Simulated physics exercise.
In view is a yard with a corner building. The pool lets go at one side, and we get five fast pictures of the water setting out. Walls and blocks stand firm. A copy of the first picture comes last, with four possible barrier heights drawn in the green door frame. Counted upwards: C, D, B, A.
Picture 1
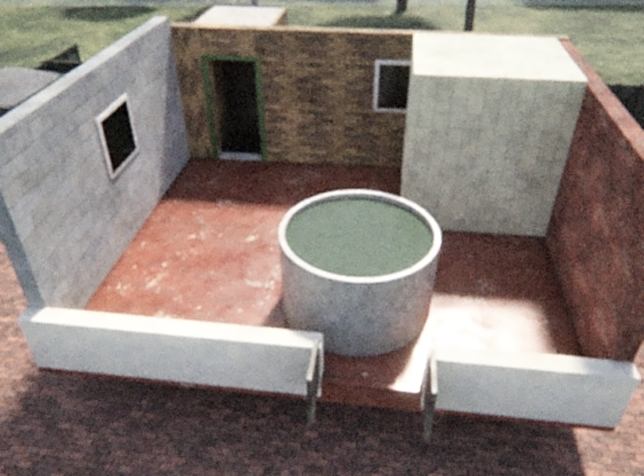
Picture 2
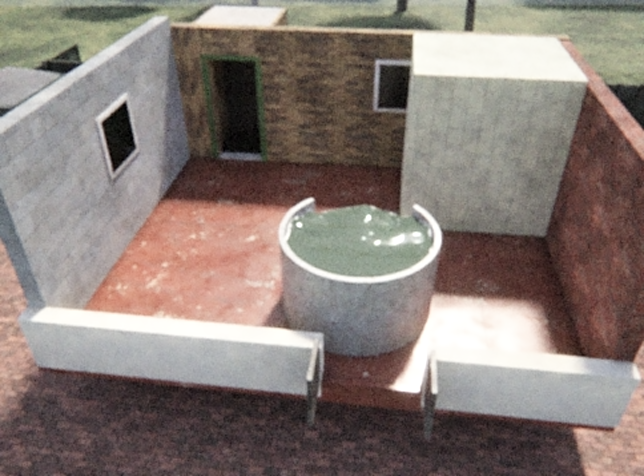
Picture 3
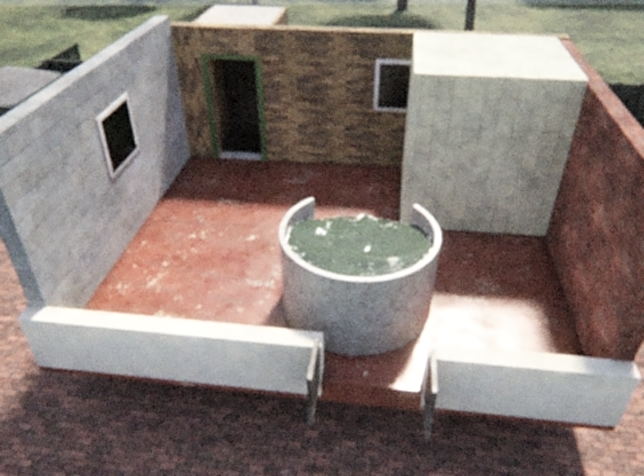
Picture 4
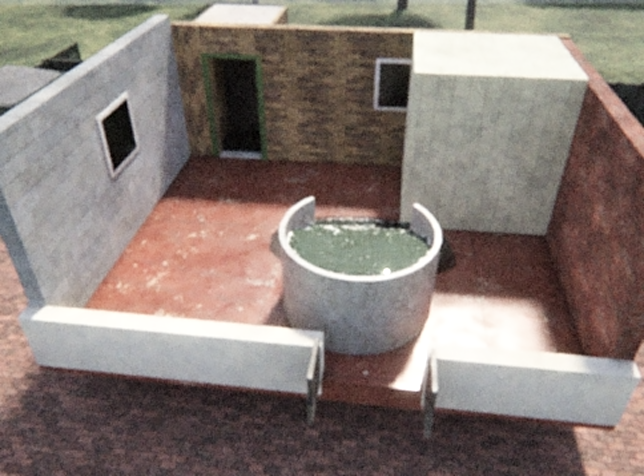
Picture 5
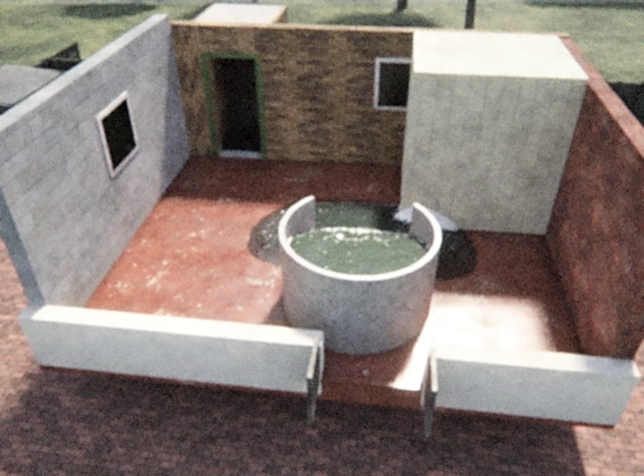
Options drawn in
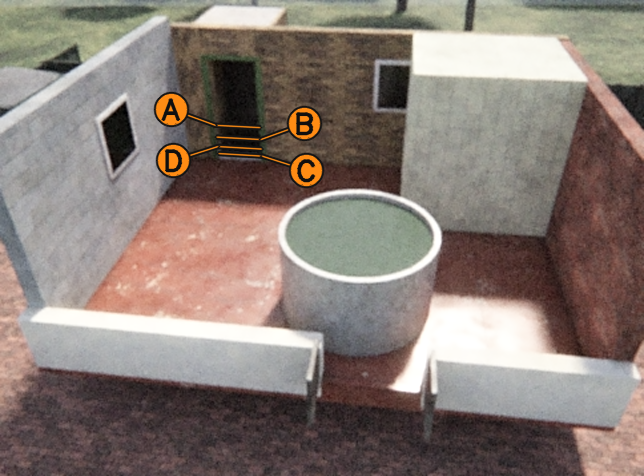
A round tank of green water in a walled yard lost the back part of its rim, and the water churned, sank a little and spread across the red ground behind it on both sides.
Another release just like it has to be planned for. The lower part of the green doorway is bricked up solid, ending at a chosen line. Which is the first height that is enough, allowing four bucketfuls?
Use height D.
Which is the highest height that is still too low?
Here it is height C.
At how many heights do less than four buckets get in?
Three of the four.
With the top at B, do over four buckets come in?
No.
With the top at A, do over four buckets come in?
No, that is safe.
In orange, A at (237, 126); B at (238, 138); C at (240, 154); D at (239, 147); from the bottom up C, D, B, A.
With A, nothing gets over.
With B, nothing gets over.
With C, some 15 bucketfuls get in.
With D, a bucket or two gets in.
